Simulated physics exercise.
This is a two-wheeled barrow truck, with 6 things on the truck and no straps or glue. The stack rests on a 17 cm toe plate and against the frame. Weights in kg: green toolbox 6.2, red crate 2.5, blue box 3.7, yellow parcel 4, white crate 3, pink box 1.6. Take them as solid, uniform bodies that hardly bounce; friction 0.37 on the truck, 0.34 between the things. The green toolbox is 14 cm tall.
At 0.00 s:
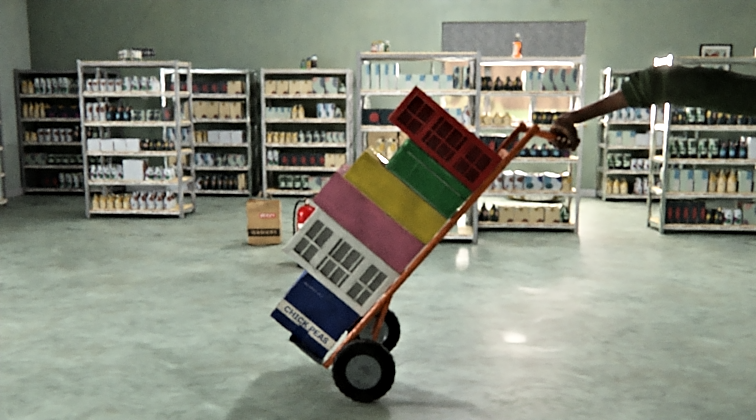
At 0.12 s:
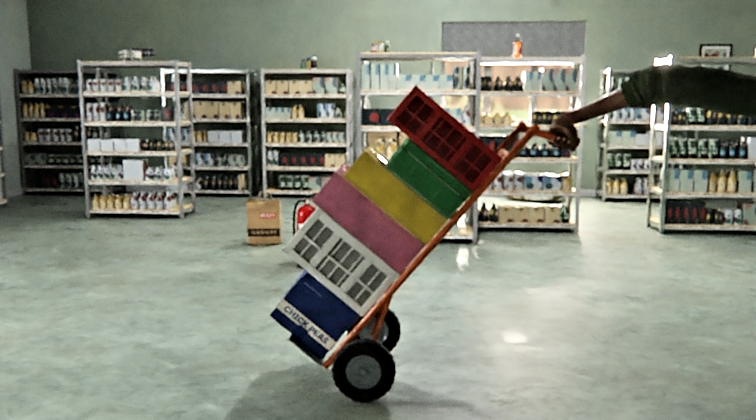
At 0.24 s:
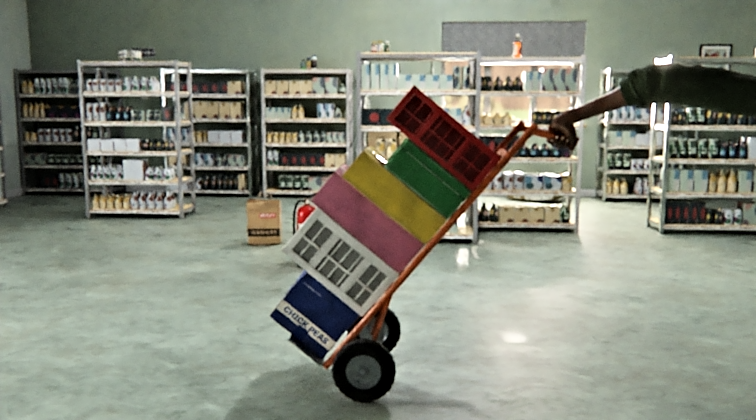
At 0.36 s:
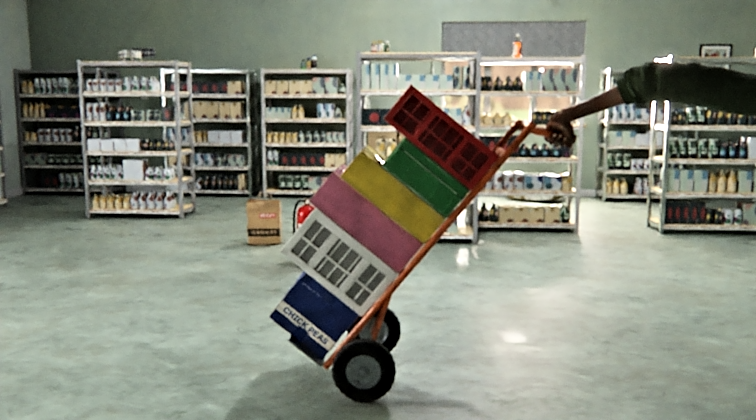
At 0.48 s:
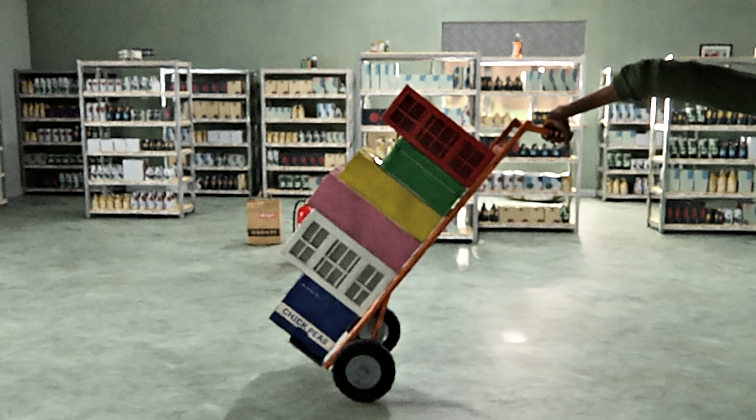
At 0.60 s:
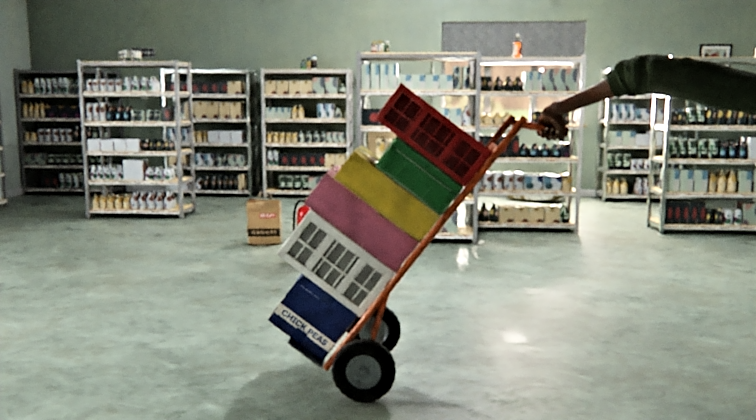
A tall stack of colorful boxes leaned back on a two-wheeled hand truck in a storeroom, barely moving at first, before the hand gripping its handle slowly pushed it slightly more upright.
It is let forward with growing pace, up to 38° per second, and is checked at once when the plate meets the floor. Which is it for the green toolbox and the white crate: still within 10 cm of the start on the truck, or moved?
The green toolbox ends elsewhere, the white crate ends elsewhere.
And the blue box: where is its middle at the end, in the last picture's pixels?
Around (244, 342).
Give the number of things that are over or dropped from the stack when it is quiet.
6 of them.
After 2.50 s, truck upright; green toolbox 13° off its base near (252, 178); white crate 13° off its base near (269, 290); red crate 13° off its base.
After 3.00 s, truck upright; green toolbox, red crate, yellow parcel, white crate and pink box now dropped from the stack; blue box 52° off its base.
After 3.30 s, truck upright; blue box on its side.
In the end (4.5 s), dropped from the stack, green toolbox, red crate, yellow parcel, white crate and pink box; toppled on the truck, blue box. In the last view, green toolbox near (10, 351), white crate near (187, 326).
